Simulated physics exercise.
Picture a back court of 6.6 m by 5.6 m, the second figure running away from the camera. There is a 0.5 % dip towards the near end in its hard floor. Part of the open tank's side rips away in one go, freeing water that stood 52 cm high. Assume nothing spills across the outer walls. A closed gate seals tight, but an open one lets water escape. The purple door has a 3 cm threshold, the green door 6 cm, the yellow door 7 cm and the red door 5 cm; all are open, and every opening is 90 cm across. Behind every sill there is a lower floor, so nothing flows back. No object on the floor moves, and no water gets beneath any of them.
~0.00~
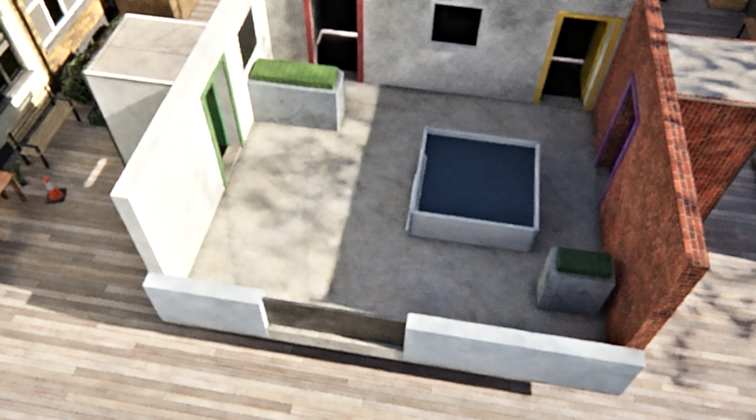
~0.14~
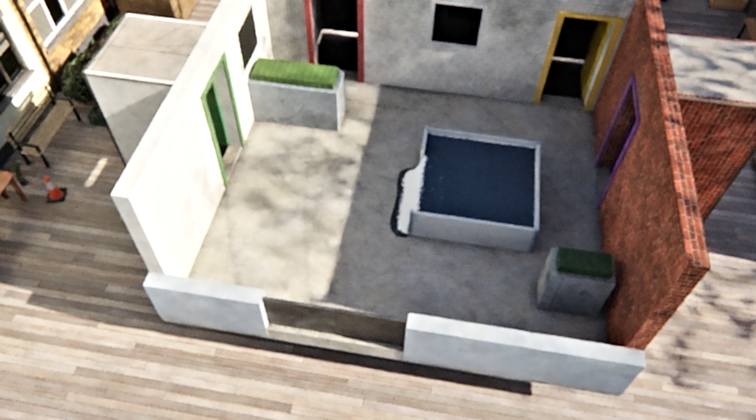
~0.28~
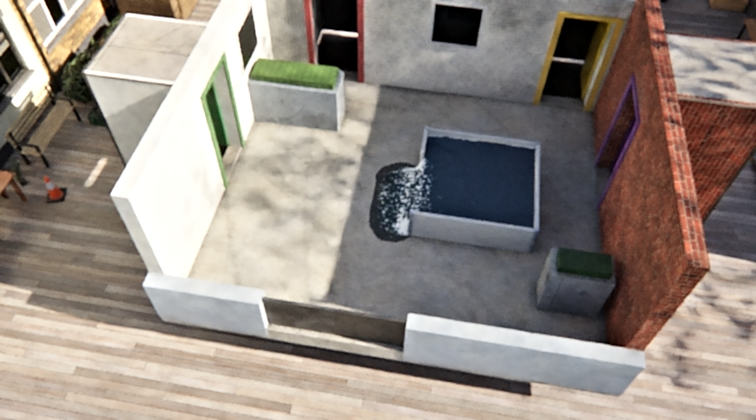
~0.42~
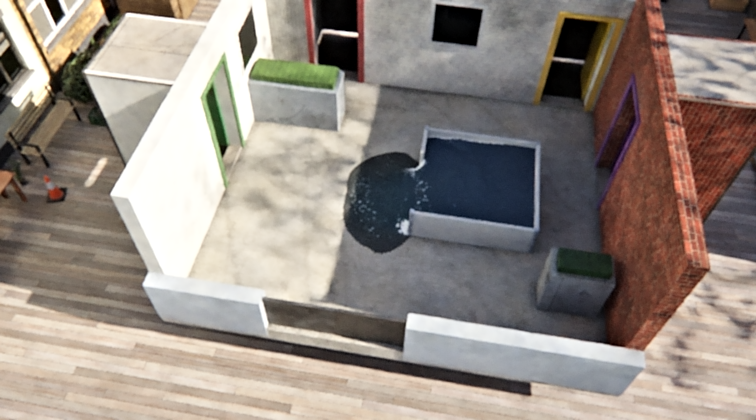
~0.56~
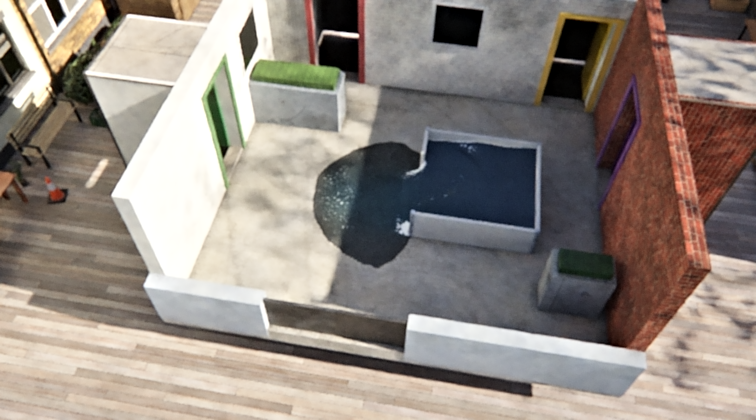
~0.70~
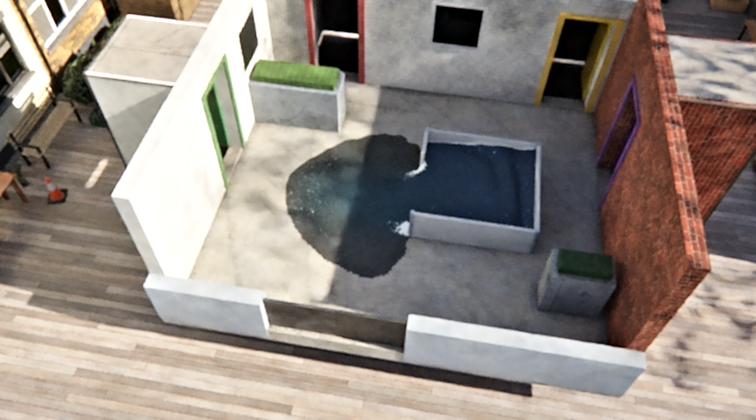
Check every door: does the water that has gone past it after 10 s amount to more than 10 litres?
Purple door: It does not. Green door: It does. Yellow door: It does not. Red door: It does not.
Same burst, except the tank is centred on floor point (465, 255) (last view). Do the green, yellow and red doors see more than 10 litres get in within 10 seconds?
Green goes beyond, yellow stays inside, red stays inside, judged against that limit.
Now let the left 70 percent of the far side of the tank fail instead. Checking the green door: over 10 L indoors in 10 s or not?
Then green does not exceed it.
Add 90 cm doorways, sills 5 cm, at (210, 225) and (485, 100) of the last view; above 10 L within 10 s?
The first doorway goes beyond and the second stays inside.
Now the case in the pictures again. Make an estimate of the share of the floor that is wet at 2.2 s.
Close to 40 in a hundred.
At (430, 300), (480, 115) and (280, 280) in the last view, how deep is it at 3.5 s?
First 0 cm, then 0 cm, then 9 cm.
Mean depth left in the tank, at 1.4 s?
It averages close to 34 centimetres.
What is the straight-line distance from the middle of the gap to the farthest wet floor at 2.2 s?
It's close to 4.2 metres.
After 1.4 s water covers 30 % of the floor and is deepest (27 cm) near (406, 214); purple door not reached, green door 10 cm at the sill, 8 L in, yellow door not reached, red door not reached.
After 2.2 s water covers 40 % of the floor and is deepest (39 cm) near (179, 301); purple door not reached, green door 18 cm at the sill, 65 L in, yellow door not reached, red door not reached.
After 3.5 s water covers 40 % of the floor and is deepest (22 cm) near (179, 301); purple door not reached, green door 18 cm at the sill, 169 L in, yellow door not reached, red door 1 cm at the sill, 0 L in.
After 6.0 s water covers 60 % of the floor and is deepest (14 cm) near (254, 125); purple door not reached, green door 11 cm at the sill, 234 L in, yellow door not reached, red door 1 cm at the sill, 0 L in.
After 10.0 s water covers 85 % of the floor and is deepest (12 cm) near (516, 356); purple door 2 cm at the sill, 0 L in, green door 7 cm at the sill, 261 L in, yellow door 1 cm at the sill, 0 L in, red door 1 cm at the sill, 0 L in.
